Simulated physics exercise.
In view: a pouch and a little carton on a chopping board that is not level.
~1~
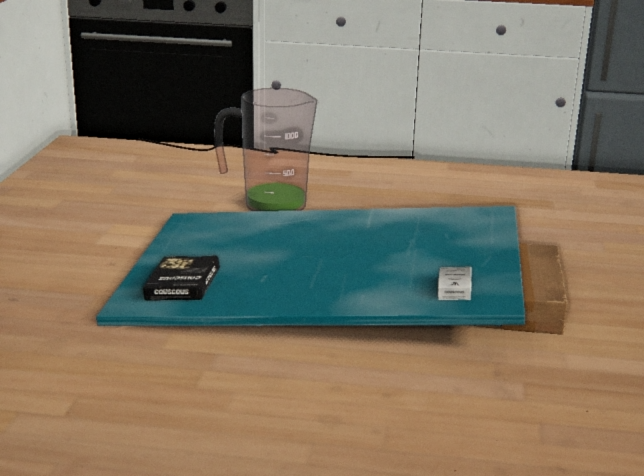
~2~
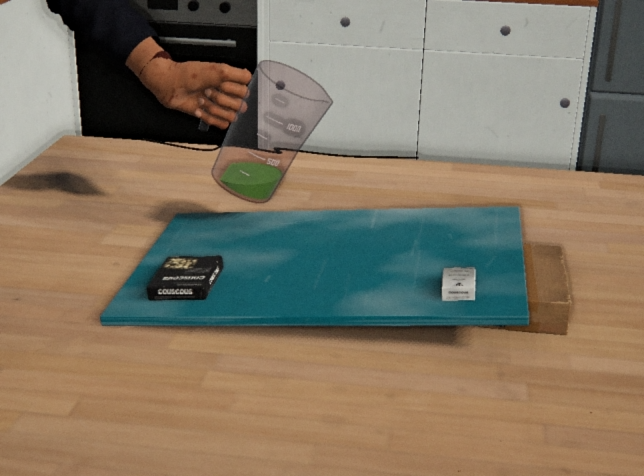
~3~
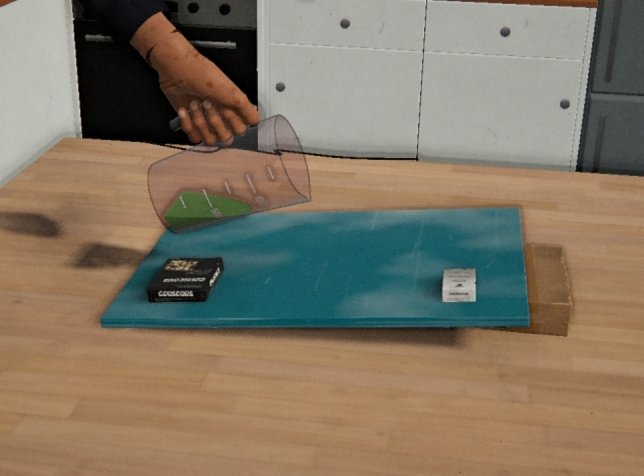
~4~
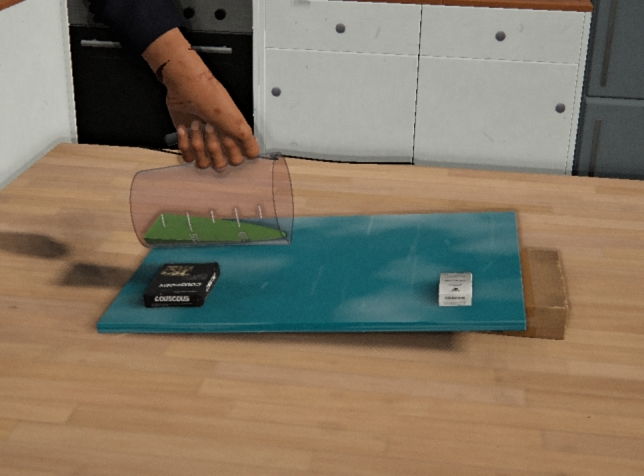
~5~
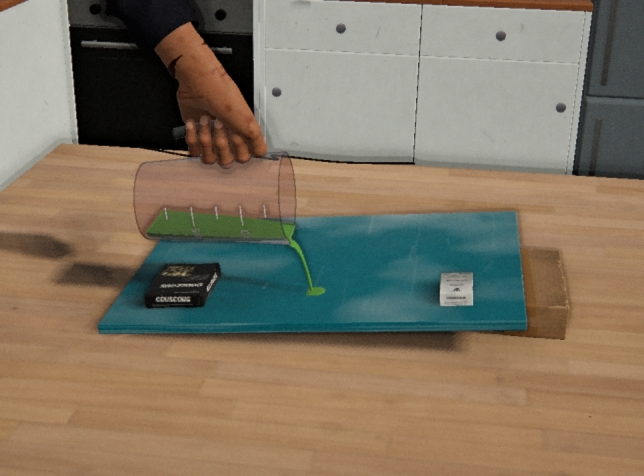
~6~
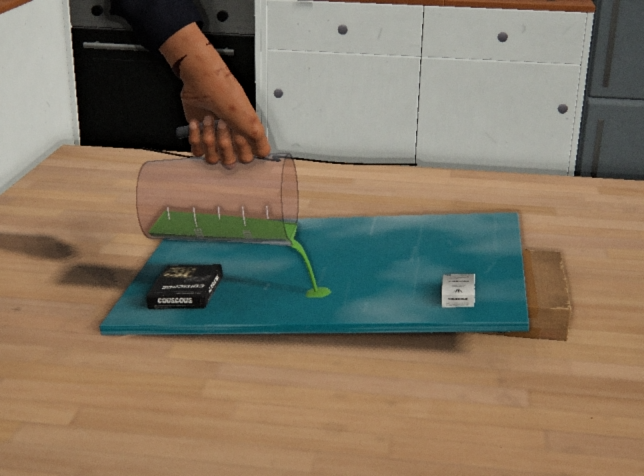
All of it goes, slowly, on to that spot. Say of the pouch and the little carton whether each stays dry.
The pouch is reached; the little carton escapes.
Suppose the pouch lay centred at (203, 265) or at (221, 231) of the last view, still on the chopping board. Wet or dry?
First it gets wet, then it escapes.
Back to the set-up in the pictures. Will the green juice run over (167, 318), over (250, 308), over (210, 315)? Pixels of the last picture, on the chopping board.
The first is wet; the next reached; the last reached.
Next, it runs down to the left; the pouch is clear of it; the little carton is clear of it.
After that, it runs down to the left and off the end; the pouch is in it; the little carton is clear of it.
Finally, it runs down to the left and off the end; the pouch is in it; the little carton is clear of it.
